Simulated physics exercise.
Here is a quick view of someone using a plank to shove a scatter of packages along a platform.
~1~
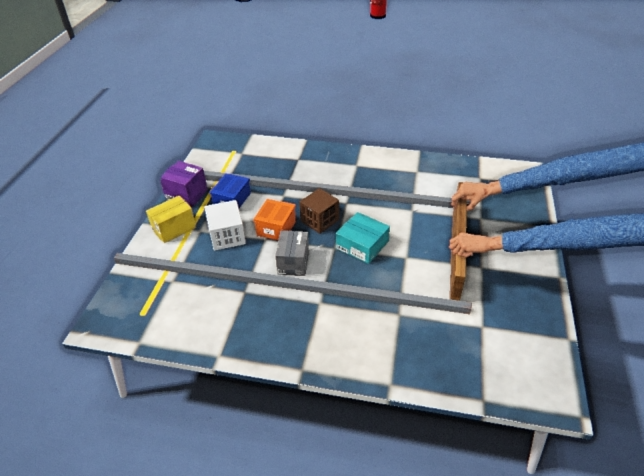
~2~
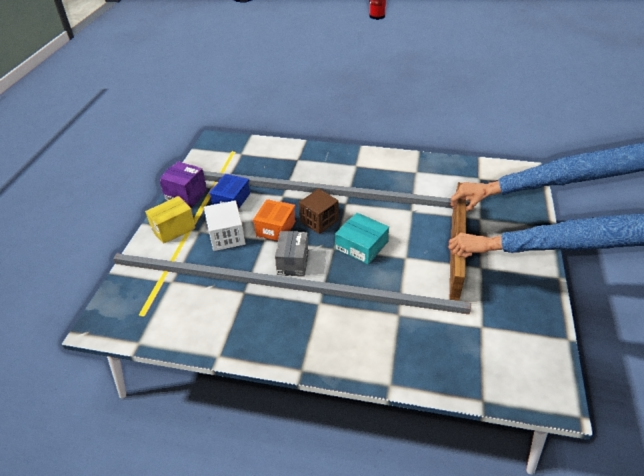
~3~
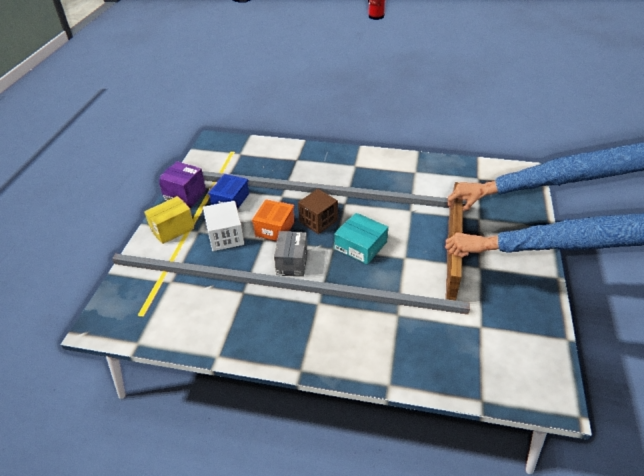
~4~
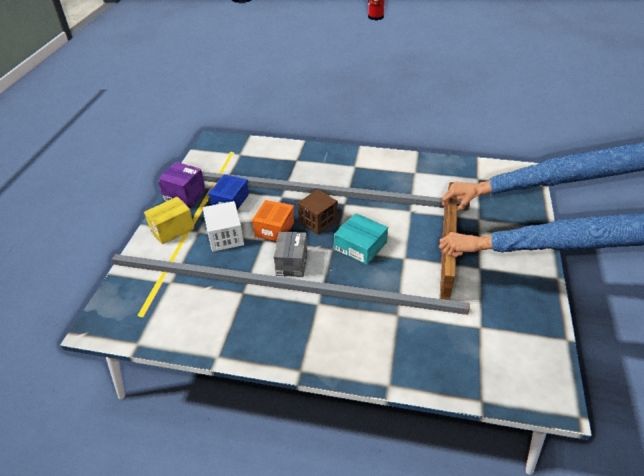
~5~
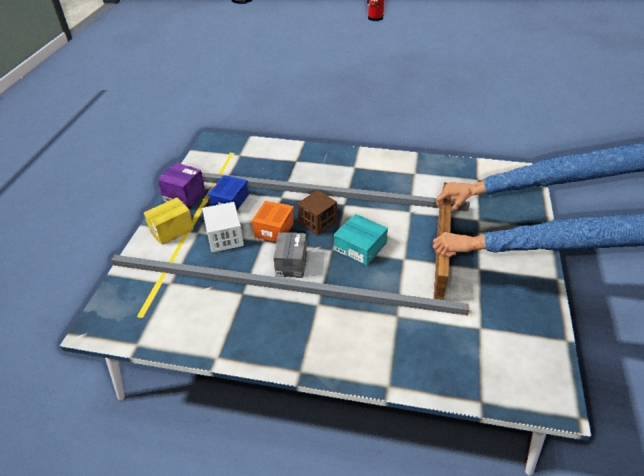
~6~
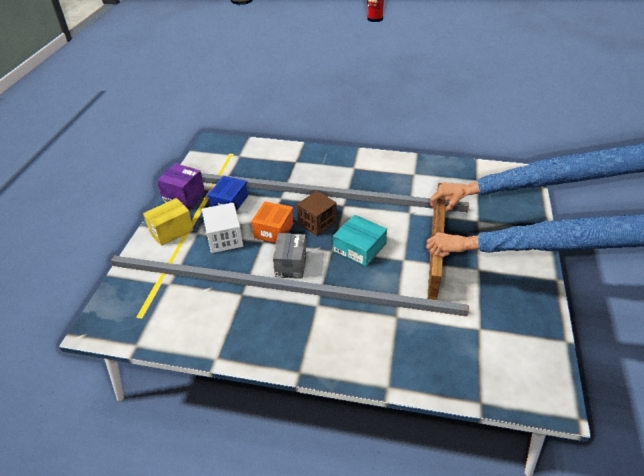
On a blue-and-white checkered table, eight colourful boxes sit scattered between two grey rails, some near a yellow line at the left. From the right, two hands in blue sleeves slide an upright wooden plank slowly leftward, narrowing the gap to the turquoise box, while the boxes stay in place.
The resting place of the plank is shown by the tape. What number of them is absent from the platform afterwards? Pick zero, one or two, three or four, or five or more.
Three or four of them.
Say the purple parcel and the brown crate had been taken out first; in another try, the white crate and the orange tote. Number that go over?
Result: 2 in the first case, with 1 in the second.
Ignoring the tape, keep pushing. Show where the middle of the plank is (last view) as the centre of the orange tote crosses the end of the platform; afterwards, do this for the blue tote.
Approx. (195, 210) / approx. (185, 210) for the other.
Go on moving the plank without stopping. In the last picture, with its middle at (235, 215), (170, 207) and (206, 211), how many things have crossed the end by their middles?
In order, that gives 1, then 5, then 3.
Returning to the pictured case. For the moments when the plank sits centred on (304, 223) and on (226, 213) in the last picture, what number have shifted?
First 5, then 8.
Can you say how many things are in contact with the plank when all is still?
It's 3 of them.
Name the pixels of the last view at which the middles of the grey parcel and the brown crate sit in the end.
I'd put one at around (154, 247) and the other at around (190, 191).
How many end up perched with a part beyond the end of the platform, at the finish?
The figure is 2.
Soon after, none off yet; purple parcel at rest near (182, 187); yellow parcel at rest near (169, 222); blue tote at rest near (229, 196).
After that, none off yet; purple parcel at rest near (182, 187); yellow parcel displaced a little near (154, 219); blue tote at rest near (229, 196).
In the end, the number that fall off is three or four; gone, white crate, yellow parcel and purple parcel.
